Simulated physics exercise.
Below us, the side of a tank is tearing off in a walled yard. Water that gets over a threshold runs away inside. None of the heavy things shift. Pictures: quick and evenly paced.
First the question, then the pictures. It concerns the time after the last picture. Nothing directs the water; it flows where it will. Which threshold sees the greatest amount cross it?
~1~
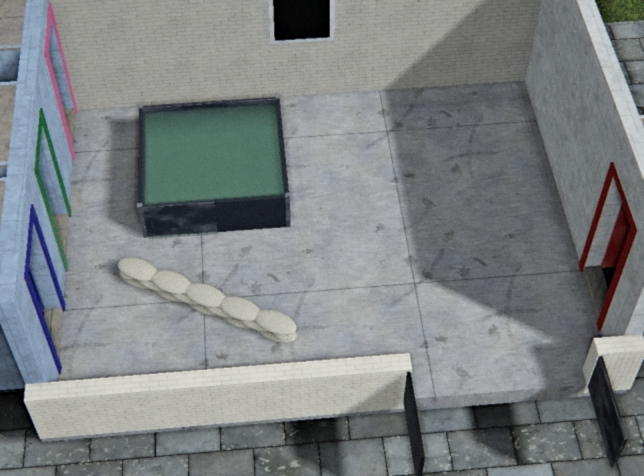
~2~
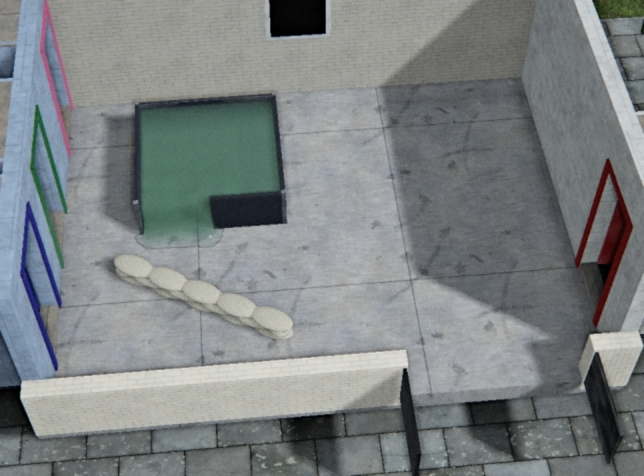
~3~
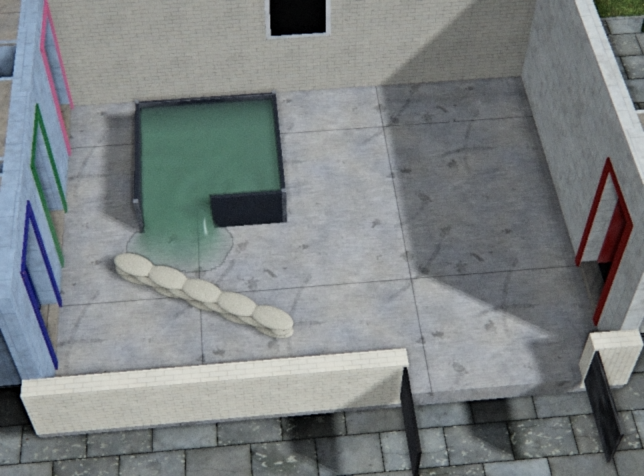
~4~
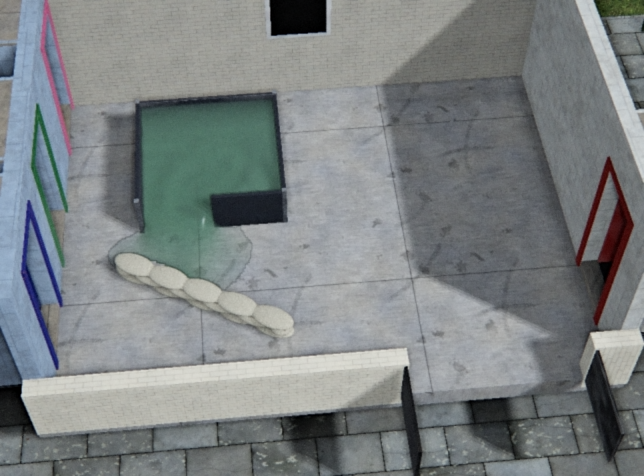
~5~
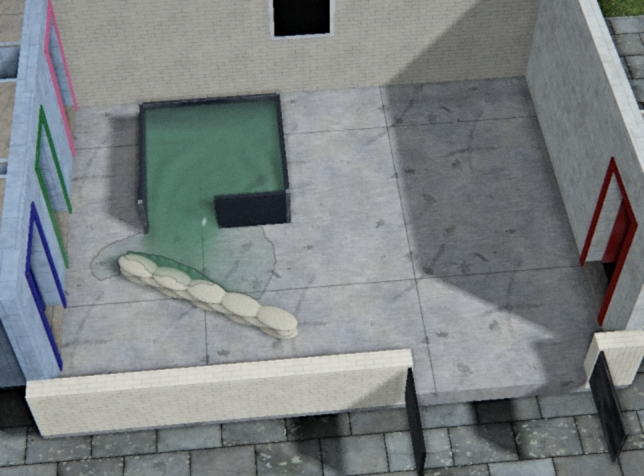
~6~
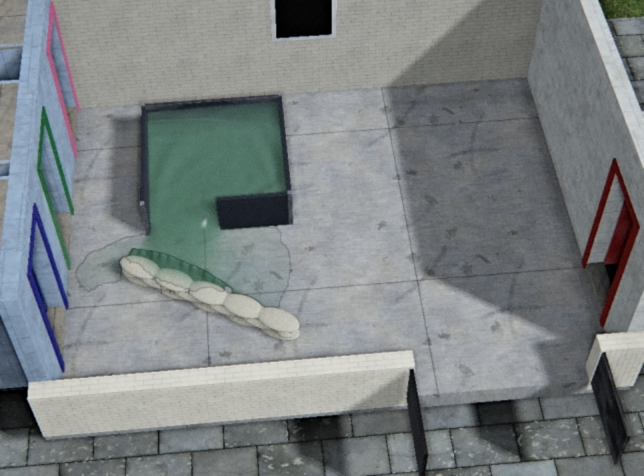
The green threshold.
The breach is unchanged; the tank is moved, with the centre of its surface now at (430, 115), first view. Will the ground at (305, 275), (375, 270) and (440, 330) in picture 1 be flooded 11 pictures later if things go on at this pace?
Result, in order: Affected; affected; affected.
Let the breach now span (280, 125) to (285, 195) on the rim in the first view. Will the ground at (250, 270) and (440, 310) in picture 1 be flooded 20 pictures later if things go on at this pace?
Well, the first point ends up unwetted, and the second one ends up swamped.
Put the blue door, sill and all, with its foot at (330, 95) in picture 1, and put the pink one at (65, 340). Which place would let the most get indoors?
The door marked green.
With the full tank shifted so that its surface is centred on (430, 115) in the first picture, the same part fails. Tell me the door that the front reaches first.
That would be the red-painted one.
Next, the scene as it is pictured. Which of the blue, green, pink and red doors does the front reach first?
That is the green door.
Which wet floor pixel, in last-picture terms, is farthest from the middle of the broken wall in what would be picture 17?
The farthest wet spot is near (503, 349).
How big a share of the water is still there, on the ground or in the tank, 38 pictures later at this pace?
Around 86 in a hundred.
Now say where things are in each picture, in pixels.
Still water in the tank at (212, 154), in the first frame.
The front is at (217, 237), out from the gap at (177, 219), in the second frame.
The front is at (214, 263), out from the gap at (178, 219), in the third frame.
Water pours out at (178, 220) and has run to (212, 290), in the fourth frame.
The front is at (246, 302), out from the gap at (182, 221), in the fifth frame.
Water pours out at (184, 222) and has run to (265, 309), in the sixth frame.
A moment on, water covers 20 % of the floor; green door a trickle in, blue door not reached, pink door not reached, red door not reached.
Next, water covers 45 % of the floor; green door some in, blue door wet at the sill, nothing in, pink door not reached, red door not reached.
Then, water covers 65 % of the floor; green door a lot in, blue door wet at the sill, nothing in, pink door wet at the sill, nothing in, red door wet at the sill, nothing in.
Later, water covers 80 % of the floor; green door a lot in, blue door wet at the sill, nothing in, pink door wet at the sill, nothing in, red door a trickle in.
In the end, water covers 90 % of the floor; green door a lot in, blue door wet at the sill, nothing in, pink door wet at the sill, nothing in, red door a trickle in; the green door has let in the most.
